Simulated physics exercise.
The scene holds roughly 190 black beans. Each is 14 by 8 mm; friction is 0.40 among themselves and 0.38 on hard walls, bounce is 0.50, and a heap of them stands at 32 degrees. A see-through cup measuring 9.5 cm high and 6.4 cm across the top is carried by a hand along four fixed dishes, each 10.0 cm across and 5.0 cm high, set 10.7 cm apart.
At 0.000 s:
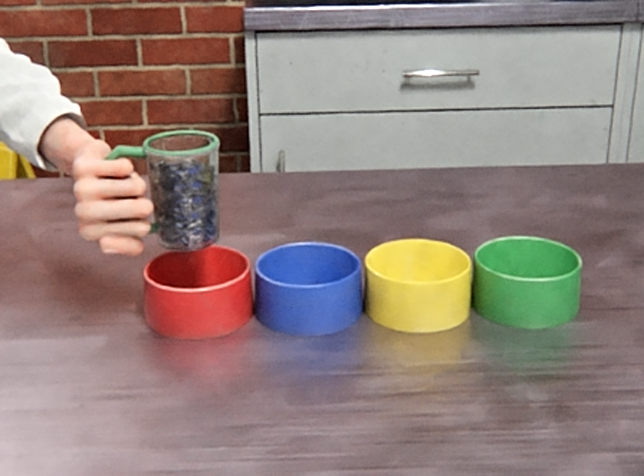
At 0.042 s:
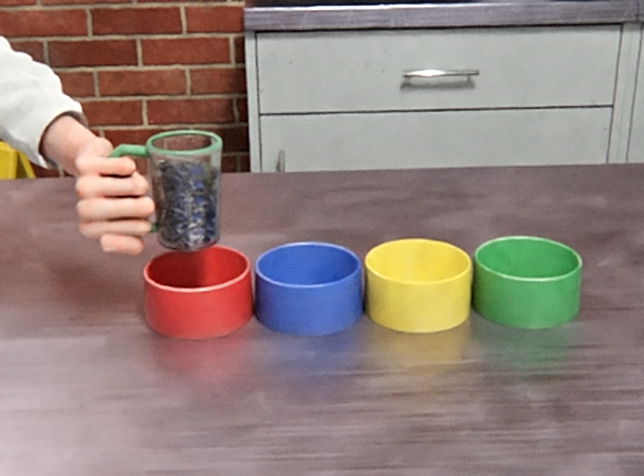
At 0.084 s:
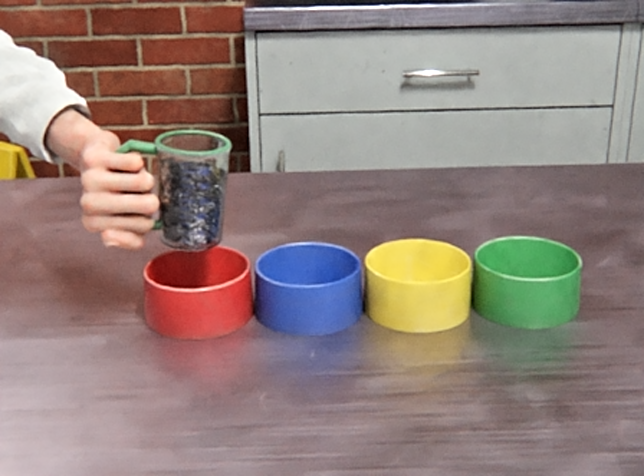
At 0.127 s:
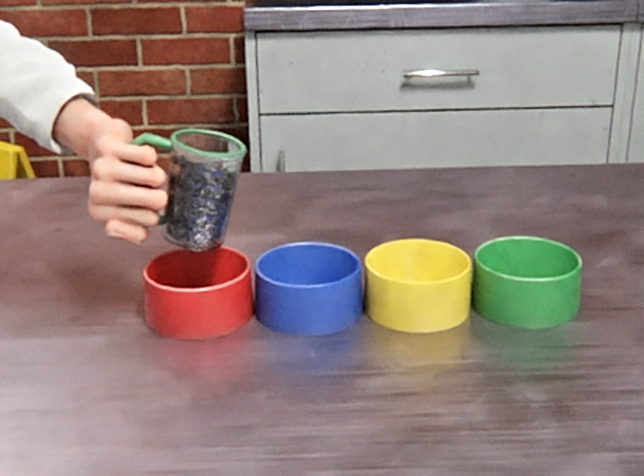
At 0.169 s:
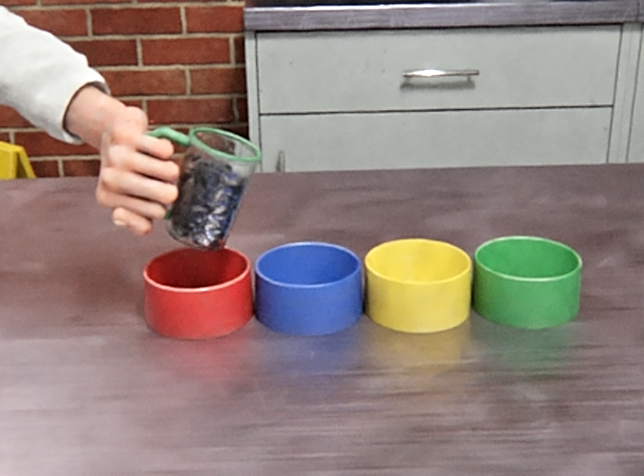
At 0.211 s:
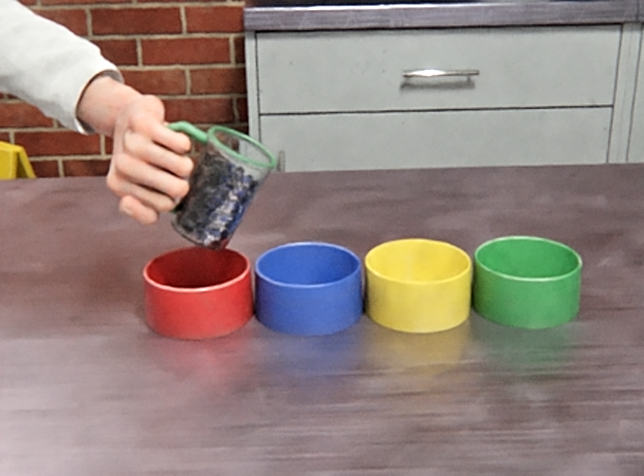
On a dark tabletop, a hand tilting a clear cup of small dark pieces rightward above a row of four coloured dishes.
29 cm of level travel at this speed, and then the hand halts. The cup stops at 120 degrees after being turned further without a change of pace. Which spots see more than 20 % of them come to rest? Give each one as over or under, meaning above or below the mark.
Red dish: Under, blue dish: Under, green dish: Under, yellow dish: Over, counter: Under.
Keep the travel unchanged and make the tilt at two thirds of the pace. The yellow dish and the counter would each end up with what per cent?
Then yellow ends at 20 and the counter at 10.
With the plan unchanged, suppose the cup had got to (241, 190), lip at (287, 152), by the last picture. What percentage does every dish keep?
Kept per dish: Red = 0, blue = 0, green = 100, yellow = 0.
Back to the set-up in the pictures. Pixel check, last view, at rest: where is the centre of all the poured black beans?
After settling, the middle sits near (437, 291).
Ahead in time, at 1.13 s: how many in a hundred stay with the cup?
About 0 %.
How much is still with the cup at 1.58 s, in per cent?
Estimate: Some 0 %.
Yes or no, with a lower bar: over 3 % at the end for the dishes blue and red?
With blue that fails, while with red that fails.
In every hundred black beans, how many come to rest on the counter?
Some 5 in a hundred.
Then, at 0.76 s, tilt 120 degrees; cup holds 70 %, yellow 30 %.
After 1.13 s, tilt 120 degrees; cup holds 0 %, green 10 %, yellow 80 %.
After 1.58 s, tilt 120 degrees; cup holds 0 %, green 15 %, yellow 80 %.
By 1.9 s all is still; red 0 %, blue 0 %, green 15 %, yellow 80 %, counter 5 %.
